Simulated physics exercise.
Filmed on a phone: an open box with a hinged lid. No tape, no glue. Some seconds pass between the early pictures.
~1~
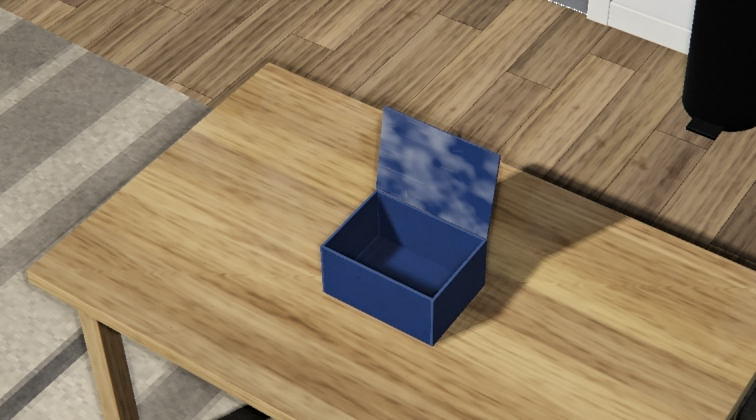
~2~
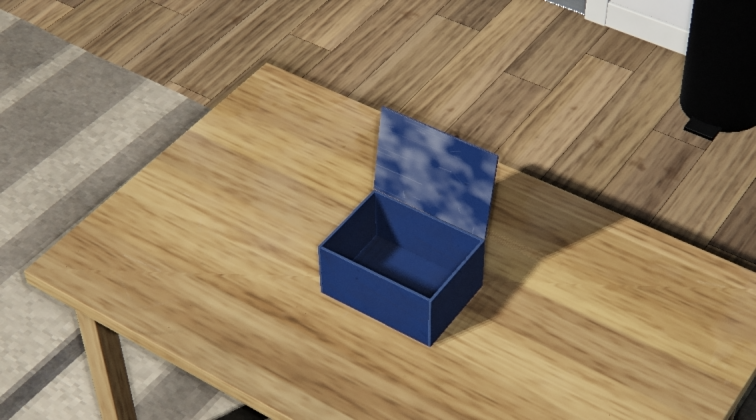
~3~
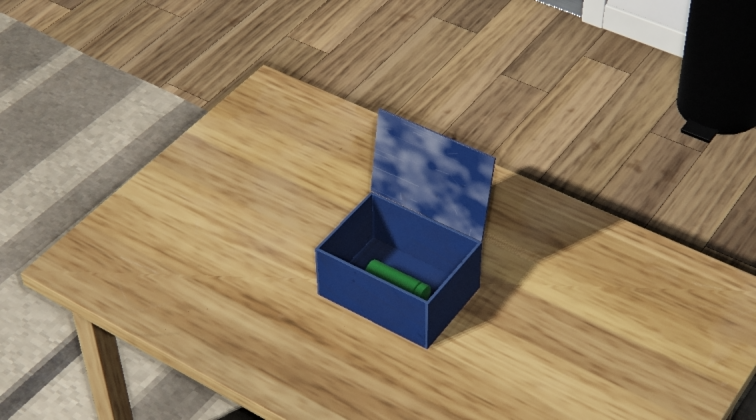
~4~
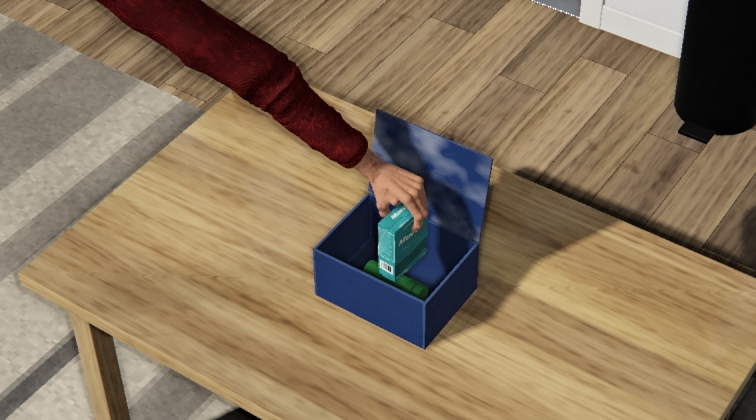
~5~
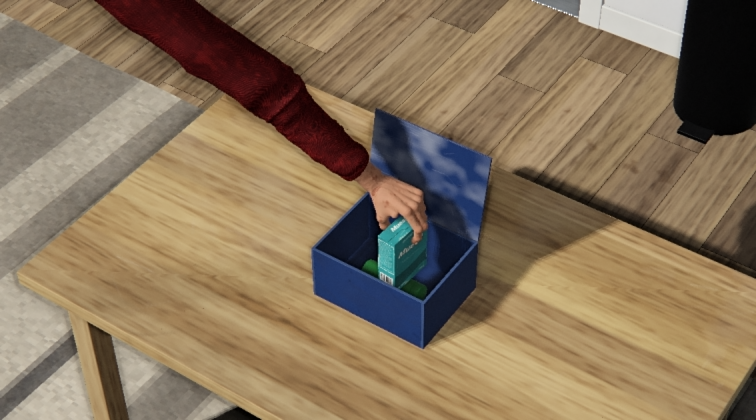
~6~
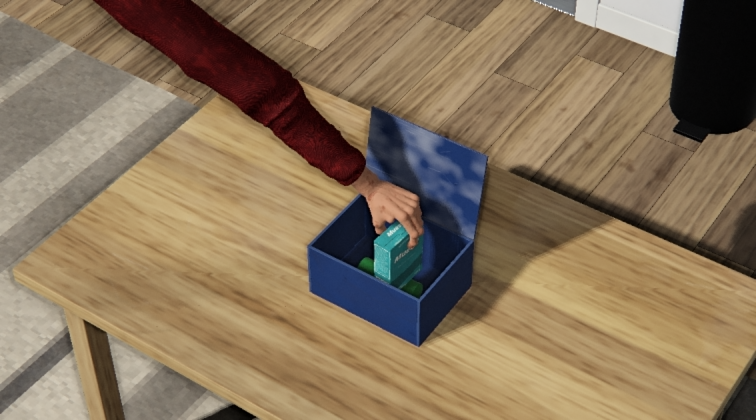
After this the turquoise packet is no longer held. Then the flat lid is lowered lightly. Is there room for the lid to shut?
In the end the lid stays ajar.
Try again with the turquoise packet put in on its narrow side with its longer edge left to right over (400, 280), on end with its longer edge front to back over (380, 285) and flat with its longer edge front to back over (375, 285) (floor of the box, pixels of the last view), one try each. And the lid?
First, it closes; second, it will not close; third, it closes.
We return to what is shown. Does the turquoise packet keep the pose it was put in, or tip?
It tips.
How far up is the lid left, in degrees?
About 35°.
Then, 1.30 s later than the last frame, lid 84° above the rim; turquoise packet tilted by 24° near (394, 262).
Then, 1.60 s later than the last frame, lid 59° above the rim; turquoise packet tilted by 24° near (394, 262).
When it is over, lid 35° above the rim; left askew, turquoise packet; green shaker as before. End places, in pixels of the last picture, turquoise packet near (394, 262).
